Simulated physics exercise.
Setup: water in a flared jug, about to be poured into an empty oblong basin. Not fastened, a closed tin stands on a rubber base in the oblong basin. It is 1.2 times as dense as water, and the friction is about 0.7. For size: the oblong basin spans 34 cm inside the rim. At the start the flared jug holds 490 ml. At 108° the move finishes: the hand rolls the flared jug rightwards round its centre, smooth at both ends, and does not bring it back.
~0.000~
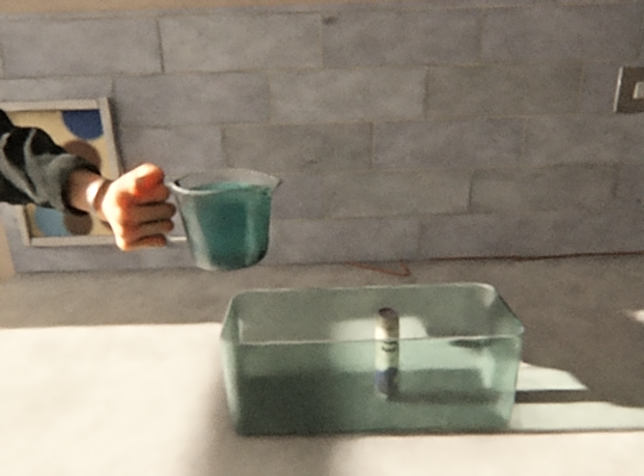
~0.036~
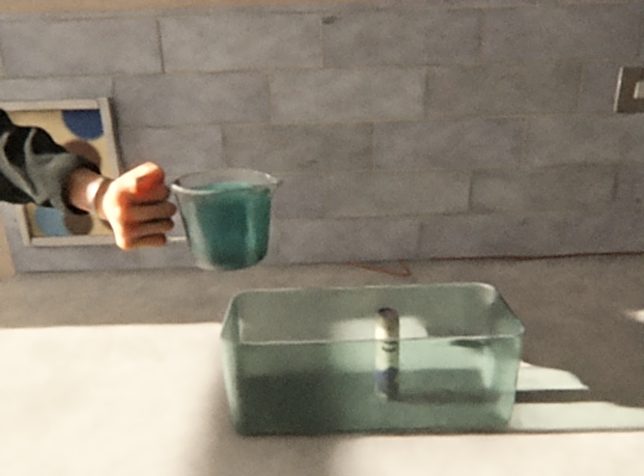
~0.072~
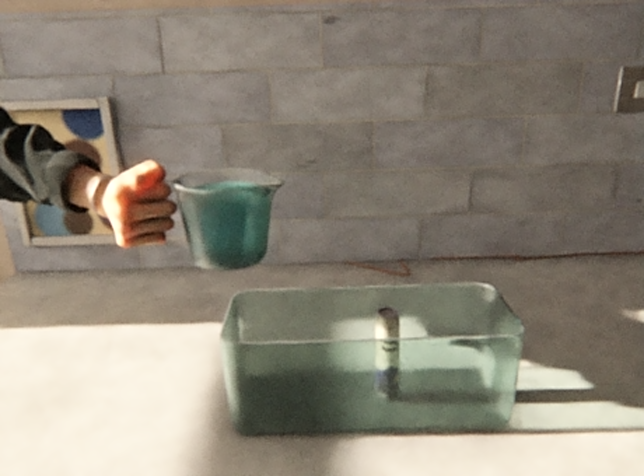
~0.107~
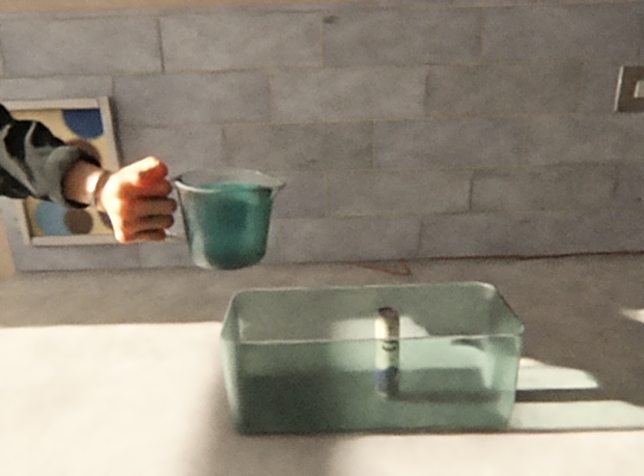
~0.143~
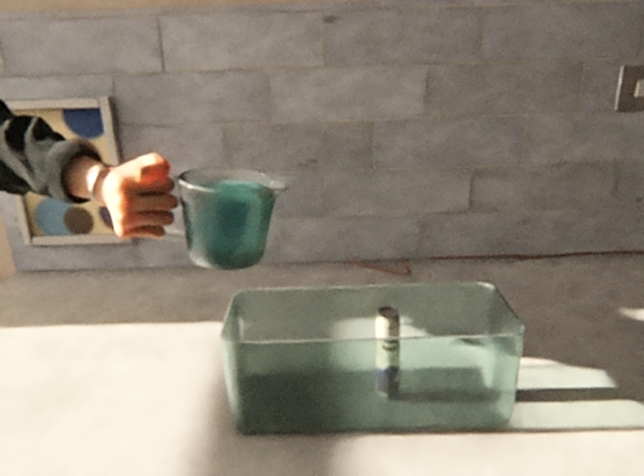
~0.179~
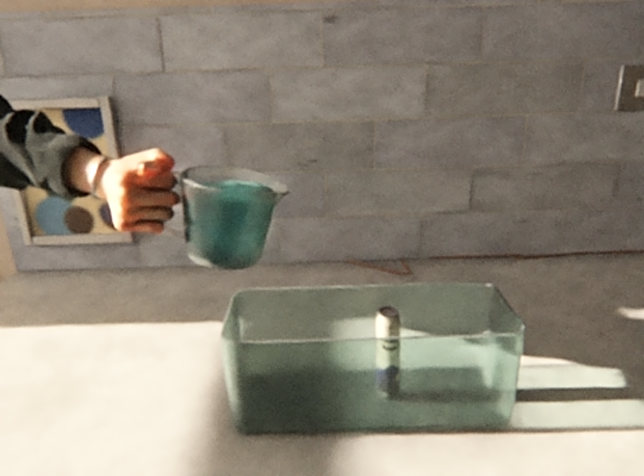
A hand slowly tilts a flared jug of teal water rightwards above a clear oblong basin.
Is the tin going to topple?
No.
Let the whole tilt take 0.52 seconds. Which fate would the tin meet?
In that case the tin stays vertical.
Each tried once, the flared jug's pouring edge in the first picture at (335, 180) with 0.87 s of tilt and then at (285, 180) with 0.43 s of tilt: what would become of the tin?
Trial 1 - tin tips; trial 2 - tin stays standing.
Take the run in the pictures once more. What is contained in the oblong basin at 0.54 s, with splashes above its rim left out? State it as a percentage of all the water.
About 10%.
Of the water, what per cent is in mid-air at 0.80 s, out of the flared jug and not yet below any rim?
Some 12 % is up in the air.
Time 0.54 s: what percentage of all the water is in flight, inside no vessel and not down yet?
About 24 per cent.
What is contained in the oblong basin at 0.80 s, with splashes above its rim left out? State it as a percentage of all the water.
I'd say roughly 78 in a hundred of it.
Then, 0.54 s in, the tilt is 73° and 65 per cent is still to pour; the tin stands where it began.
Then, 0.80 s in, the tilt is 106° and 9 per cent is still to pour; the tin stands where it began.
Then, 1.07 s in, the tilt is 108° and 0 per cent is still to pour; the tin stands where it began.
Then, 1.37 s in, the tilt is 108° and 0 per cent is still to pour; the tin stands where it began.
Finally, the tin stands where it began.
